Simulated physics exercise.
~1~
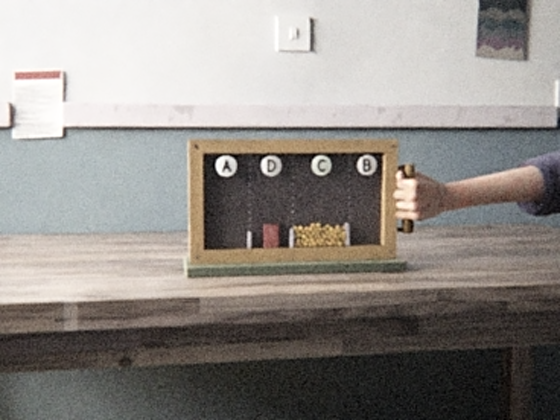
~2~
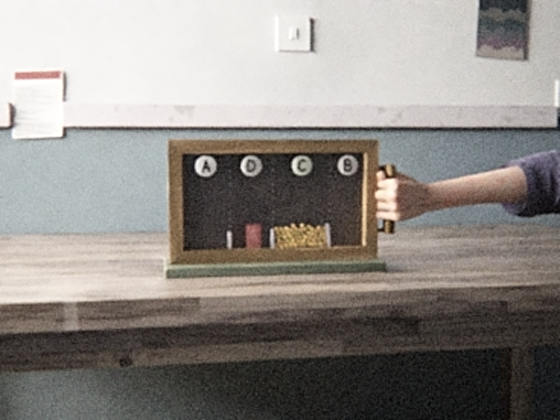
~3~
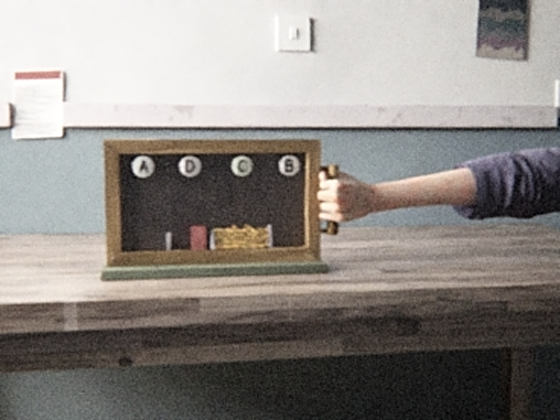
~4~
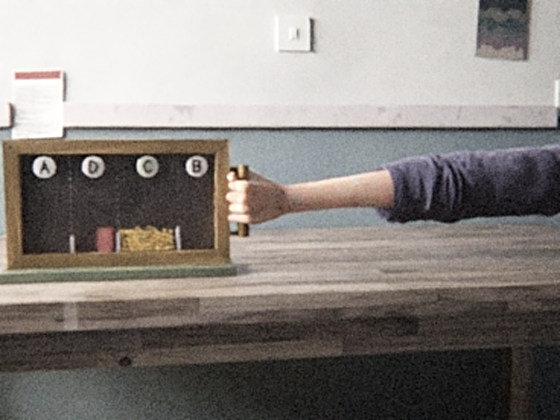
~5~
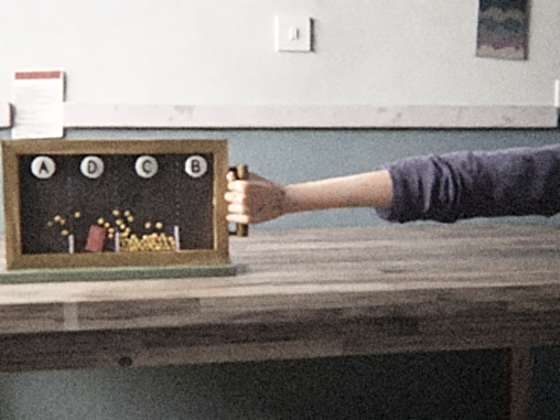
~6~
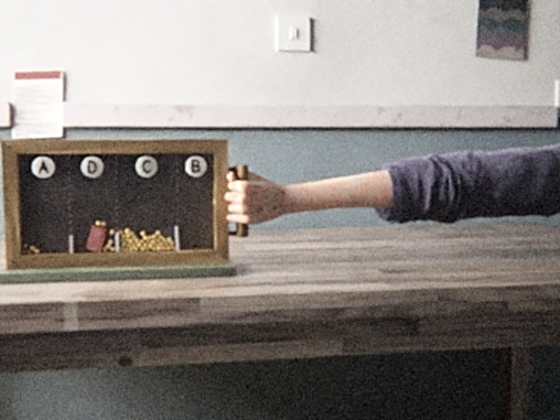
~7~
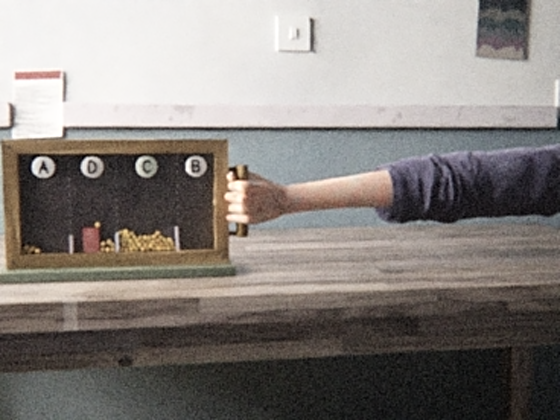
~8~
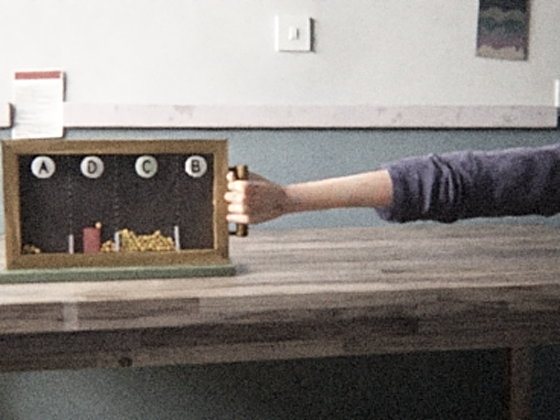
On a wooden table, a hand slides a framed box left and stops, scattering yellow beads leftward past a tilting, resettling red block.
